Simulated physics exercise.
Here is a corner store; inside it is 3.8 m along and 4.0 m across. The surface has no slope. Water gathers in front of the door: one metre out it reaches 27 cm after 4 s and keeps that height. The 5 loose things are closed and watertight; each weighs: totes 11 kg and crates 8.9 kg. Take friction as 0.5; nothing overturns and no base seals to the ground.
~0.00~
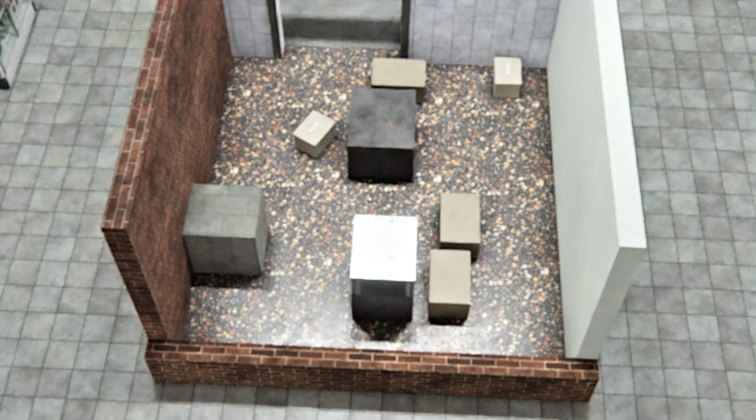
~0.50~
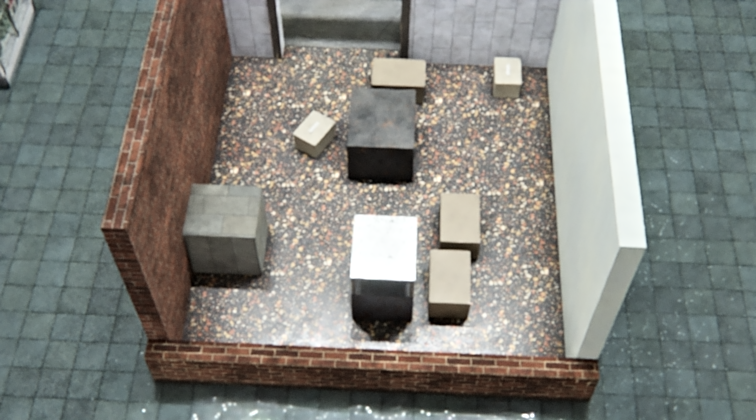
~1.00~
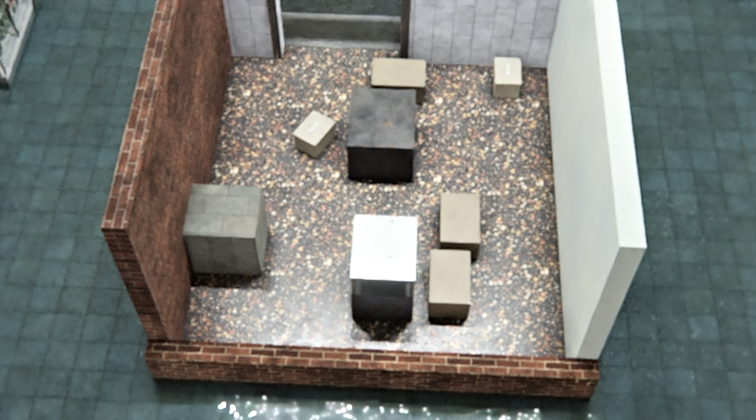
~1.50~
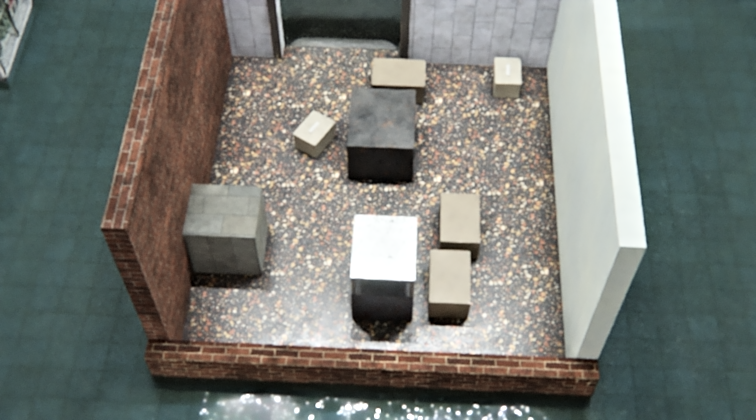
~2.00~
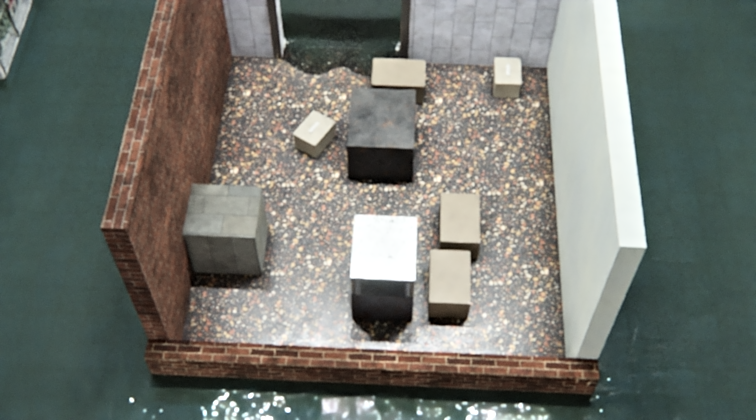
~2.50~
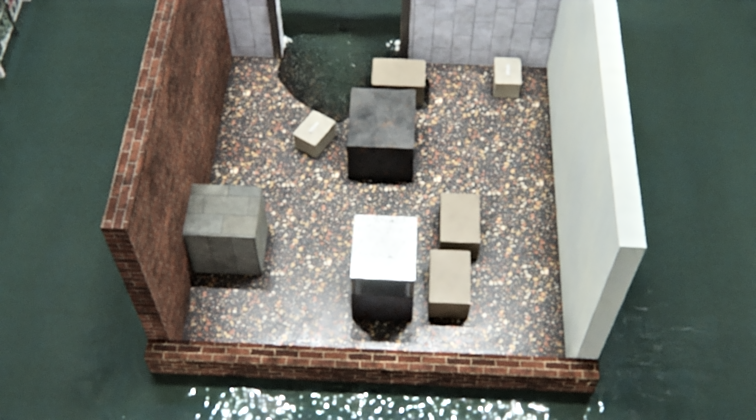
We see a small open-topped room with brick and white walls and several boxes on a speckled floor; dark water deepens over the paving outside, then enters through the back doorway and spreads inward, while the boxes stay still.
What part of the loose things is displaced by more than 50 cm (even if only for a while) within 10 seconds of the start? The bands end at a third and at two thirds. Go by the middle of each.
Share: At least two thirds.
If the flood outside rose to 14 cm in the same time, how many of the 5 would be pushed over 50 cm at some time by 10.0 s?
In that case 3 of them.
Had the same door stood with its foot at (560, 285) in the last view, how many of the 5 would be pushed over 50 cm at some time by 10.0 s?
In that case 3 of them.
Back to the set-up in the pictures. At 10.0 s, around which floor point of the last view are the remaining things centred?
At about (467, 199).
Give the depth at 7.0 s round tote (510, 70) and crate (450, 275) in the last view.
Roughly 13 and 2 cm.
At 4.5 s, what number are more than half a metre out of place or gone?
I count 2.
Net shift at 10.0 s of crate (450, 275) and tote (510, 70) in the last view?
In that order: 80 cm, 150 cm.
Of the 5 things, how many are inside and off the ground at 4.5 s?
0 of them.
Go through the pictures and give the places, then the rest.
In the first picture, a tote at (508, 71), on the bottom; a tote at (314, 128), on the bottom; 0.0 m2 under water; 0 of 5 have shifted.
In the second picture, a tote at (508, 71) rests on the ground; a tote at (314, 128) rests on the ground; 0.0 m2 under water; 0 of 5 have shifted.
In the third picture, a tote at (508, 71), on the bottom; a tote at (314, 128) rests on the ground; 0.0 m2 under water; 0 of 5 have shifted.
In the fourth picture, a tote at (508, 71), on the bottom; a tote at (314, 128), on the bottom; water covers 0.0 m2; 0 of 5 have shifted.
In the fifth picture, a tote at (508, 71) rests on the ground; a tote at (314, 128), on the bottom; water covers 0.2 m2; 0 of 5 have shifted.
In the sixth picture, a tote at (508, 71) rests on the ground; a tote at (314, 128), on the bottom; water covers 0.9 m2; 0 of 5 have shifted.
After 3.5 s 0 of 5 are over 50 cm from their spots; 0 afloat.
After 4.5 s 2 of 5 are over 50 cm from their spots; 0 afloat.
After 7.0 s 3 of 5 are over 50 cm from their spots; 3 afloat.
After 10.0 s 5 of 5 are over 50 cm from their spots, and 5 have been at some point; 5 afloat.
